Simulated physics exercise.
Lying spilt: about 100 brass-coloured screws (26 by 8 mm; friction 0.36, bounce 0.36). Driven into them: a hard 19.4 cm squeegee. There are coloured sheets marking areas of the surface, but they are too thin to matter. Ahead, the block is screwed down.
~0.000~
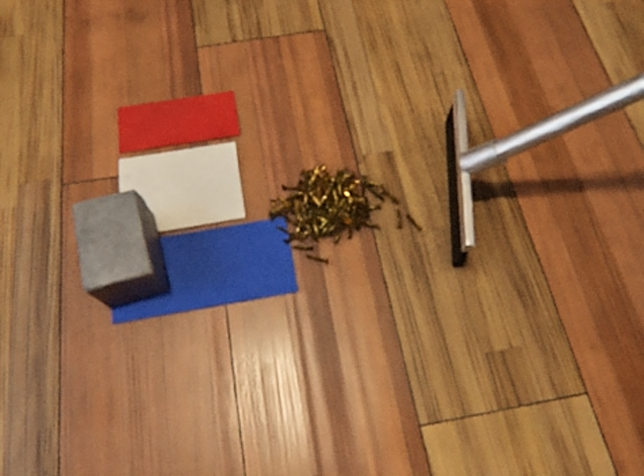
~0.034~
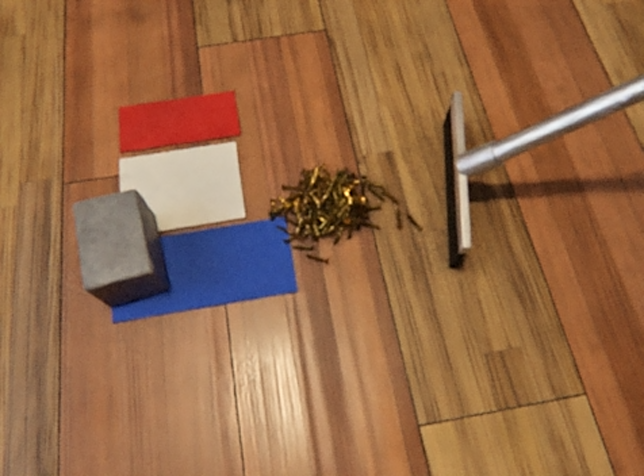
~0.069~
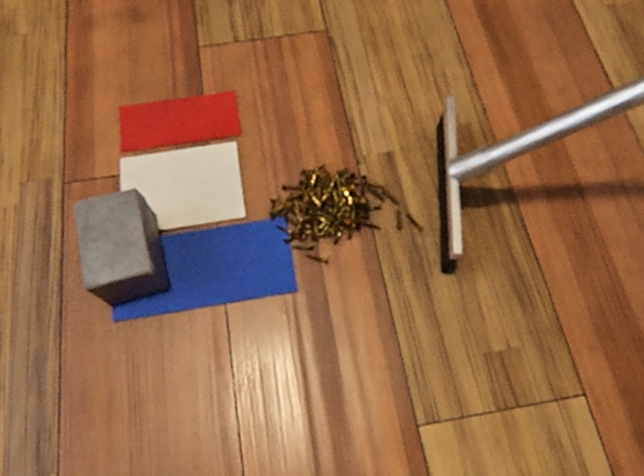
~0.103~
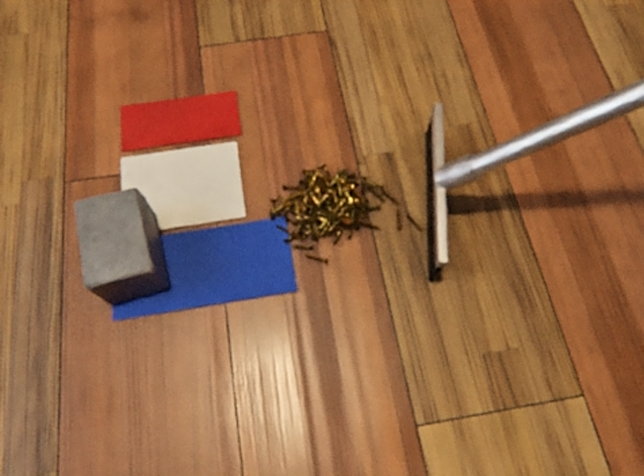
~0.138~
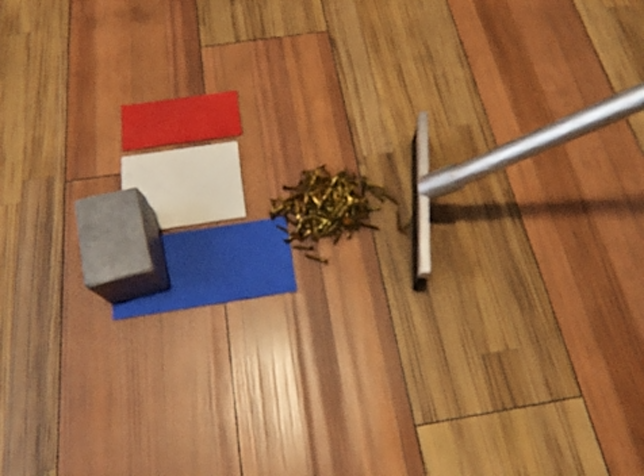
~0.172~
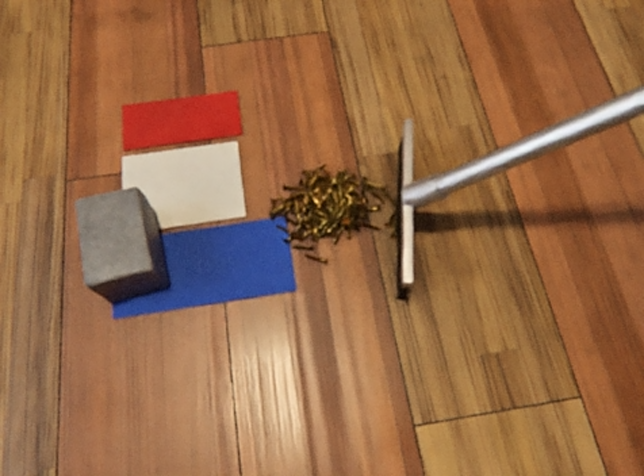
A squeegee on a metal handle starts to the right of a loose pile of brass-coloured screws and slides left across the wooden floor, drifting slightly towards the viewer. It reaches the pile's right edge, nudging a couple of stray screws, while the grey block and the red, white and blue mats stay still.
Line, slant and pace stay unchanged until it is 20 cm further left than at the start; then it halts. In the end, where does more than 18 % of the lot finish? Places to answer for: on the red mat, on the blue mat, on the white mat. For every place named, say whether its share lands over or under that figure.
Red mat - under, blue mat - over, white mat - under.
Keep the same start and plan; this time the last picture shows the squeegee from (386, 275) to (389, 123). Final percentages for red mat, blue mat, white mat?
In per cent: Red mat 0, blue mat 45, white mat 20.
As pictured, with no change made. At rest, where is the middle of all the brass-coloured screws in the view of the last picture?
It settles with its middle around (264, 215).
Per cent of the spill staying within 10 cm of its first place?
Roughly 70 %.
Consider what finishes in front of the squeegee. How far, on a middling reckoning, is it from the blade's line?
Typical distance: Close to 4 cm.
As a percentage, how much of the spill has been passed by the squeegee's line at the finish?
Around 0 in a hundred.
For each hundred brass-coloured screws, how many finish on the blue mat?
It comes to some 45 percent.
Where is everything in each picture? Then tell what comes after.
In the first picture, squeegee from (467, 246) to (458, 99); moved 0.0 cm; pieces shifted so far, 0; middle of the spill at (324, 199); blue mat at (203, 269); white mat at (181, 189); red mat at (178, 122); block at (110, 237).
In the second picture, squeegee from (464, 249) to (456, 101); moved 0.3 cm; pieces shifted so far, 0; middle of the spill at (324, 199).
In the third picture, squeegee from (455, 254) to (448, 105); moved 1.4 cm; pieces shifted so far, 0; middle of the spill at (324, 200).
In the fourth picture, squeegee from (441, 262) to (436, 112); moved 3.2 cm; pieces shifted so far, 0; middle of the spill at (324, 200).
In the fifth picture, squeegee from (424, 272) to (422, 120); moved 5.2 cm; pieces shifted so far, 1; middle of the spill at (324, 200).
In the sixth picture, squeegee from (406, 282) to (407, 128); moved 7.3 cm; pieces shifted so far, 2; middle of the spill at (324, 200); blue mat at (203, 266); white mat at (183, 187); red mat at (182, 120); block at (112, 233). Its speed is about 0.60 m/s, heading 20 degrees towards the viewer.
Then, at 0.34 s, squeegee 17 cm from its start, spill 9 cm wide; blue mat 5 %, off the mats 95 %.
After 0.52 s, squeegee 22 cm from its start, spill 12 cm wide; blue mat 45 %, white mat 5 %, off the mats 50 %.
After 0.66 s, squeegee 22 cm from its start, spill 12 cm wide; blue mat 45 %, white mat 5 %, off the mats 45 %.
At rest (1.2 s), blue mat 45 %, white mat 5 %, red mat 0 %, off the mats 45 %.
